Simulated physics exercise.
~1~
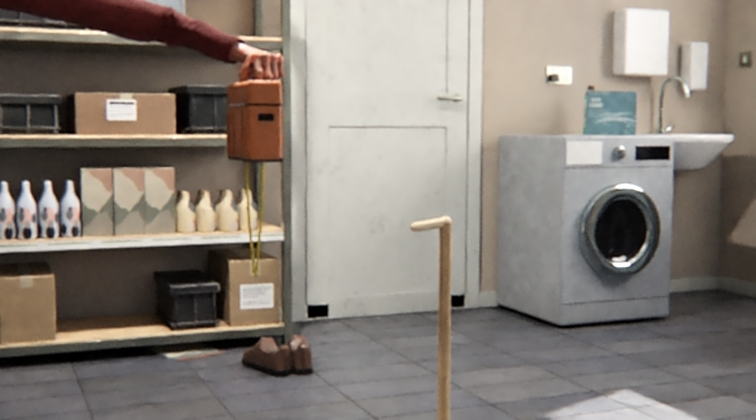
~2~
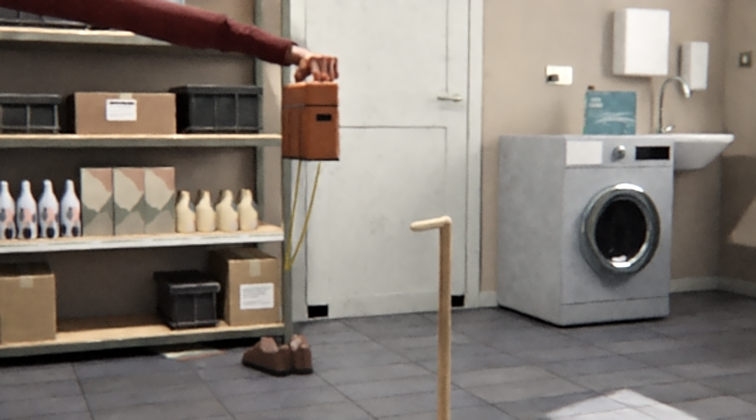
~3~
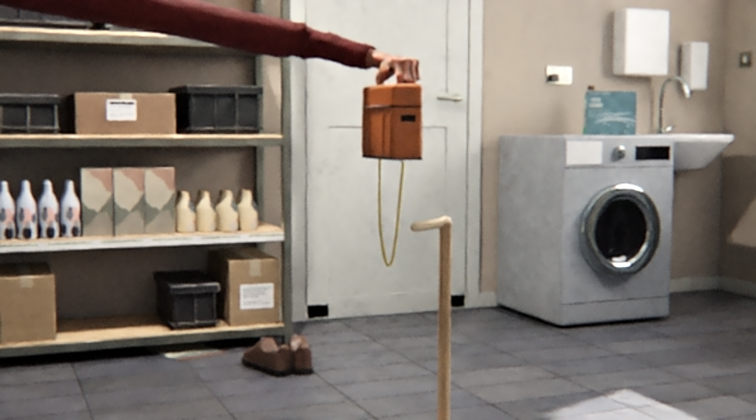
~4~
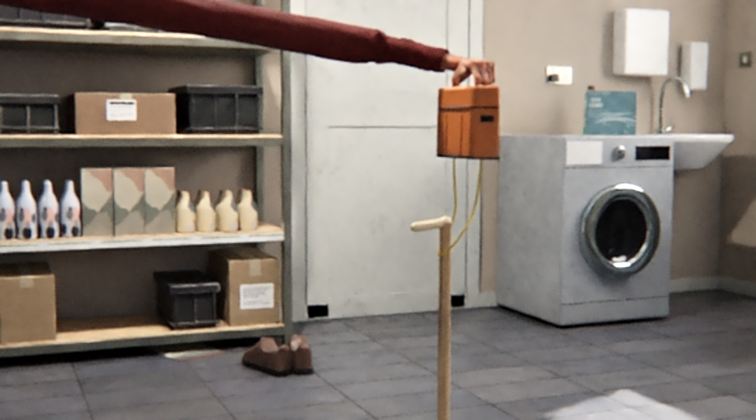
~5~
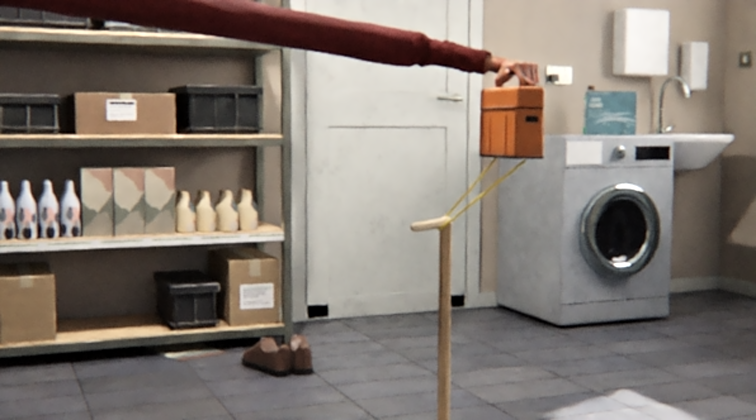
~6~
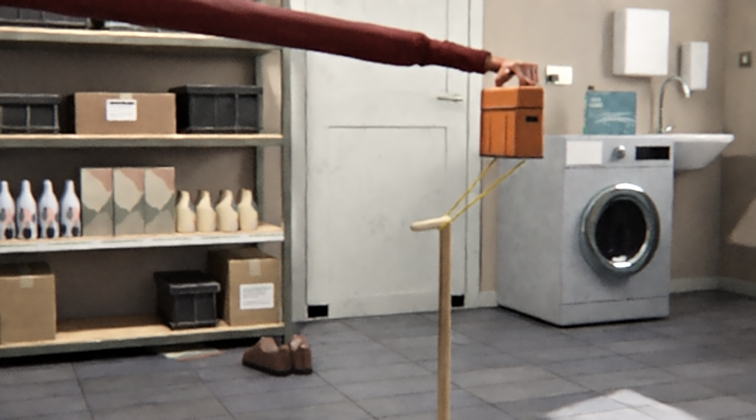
A hand carrying an orange case rightward over a hooked wooden post, its dangling loop catching and pulling tight as the hand stops.
